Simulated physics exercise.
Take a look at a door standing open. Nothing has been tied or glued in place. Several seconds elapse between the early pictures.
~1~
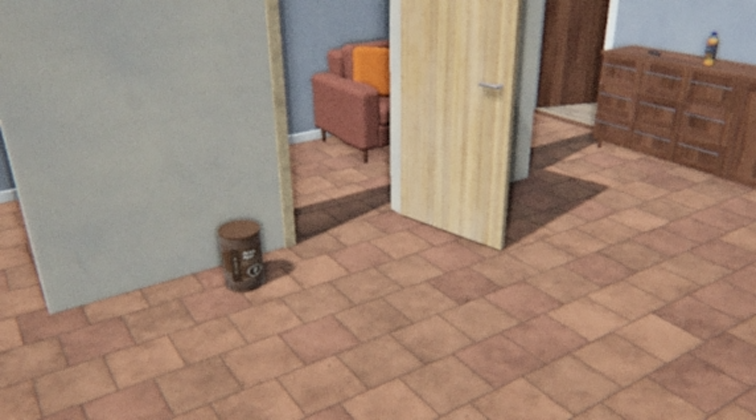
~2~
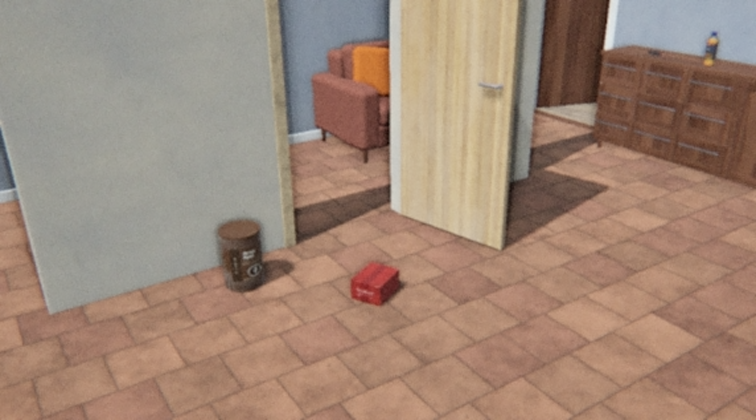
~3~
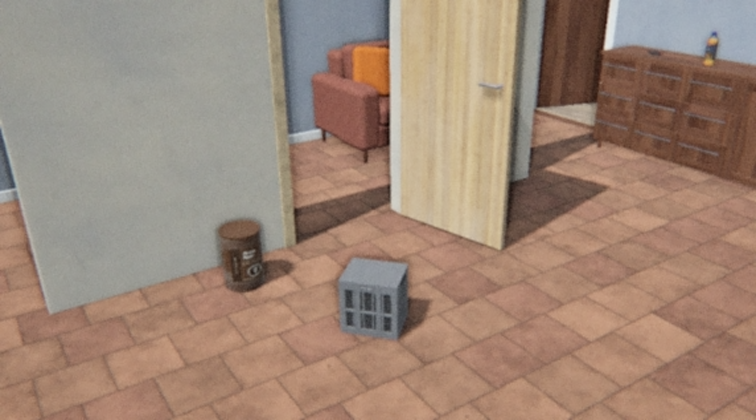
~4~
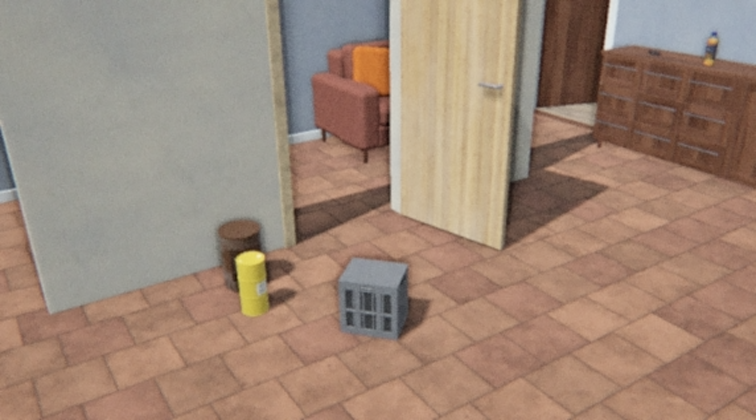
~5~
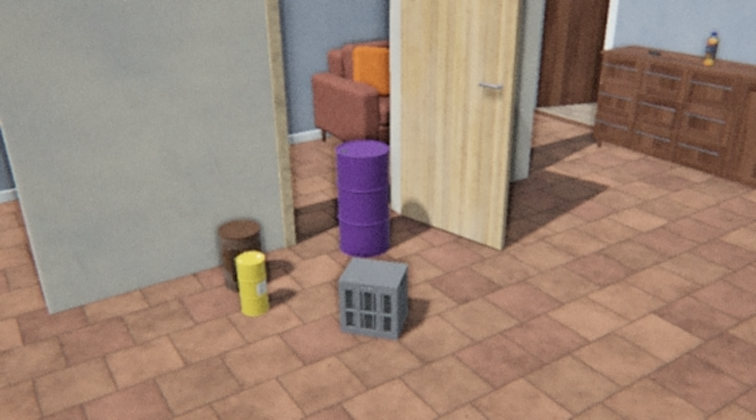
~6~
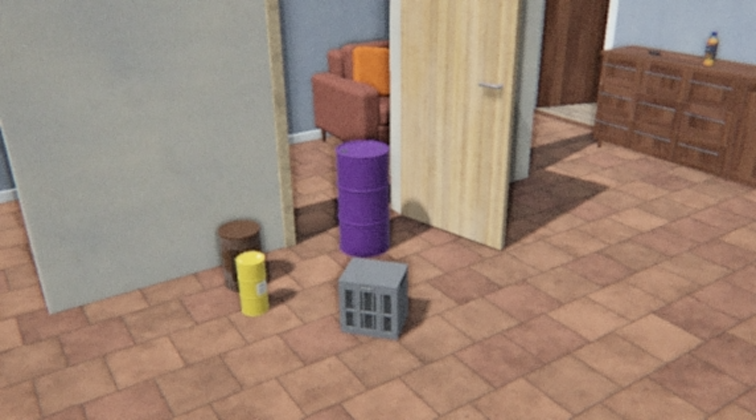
We see a wide-open door and a brown pail on a tiled floor; a red parcel appears, then a grey crate stands in its place, followed by a yellow canister and a purple drum, while the door stays still.
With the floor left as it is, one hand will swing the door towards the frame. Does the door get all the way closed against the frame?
No.
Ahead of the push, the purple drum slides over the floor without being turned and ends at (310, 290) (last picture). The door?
The door goes all the way after that.
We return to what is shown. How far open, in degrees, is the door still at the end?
Close to 45 degrees, I'd say.
Then, 0.40 s after the last picture, door 96° open.
Then, 0.70 s after the last picture, door 80° open.
Then, 0.90 s after the last picture, door 68° open.
Then, 1.20 s after the last picture, door 49° open.
At rest, door 47° open; all 5 in place. Seen from the same camera at the end, purple drum near (363, 199).
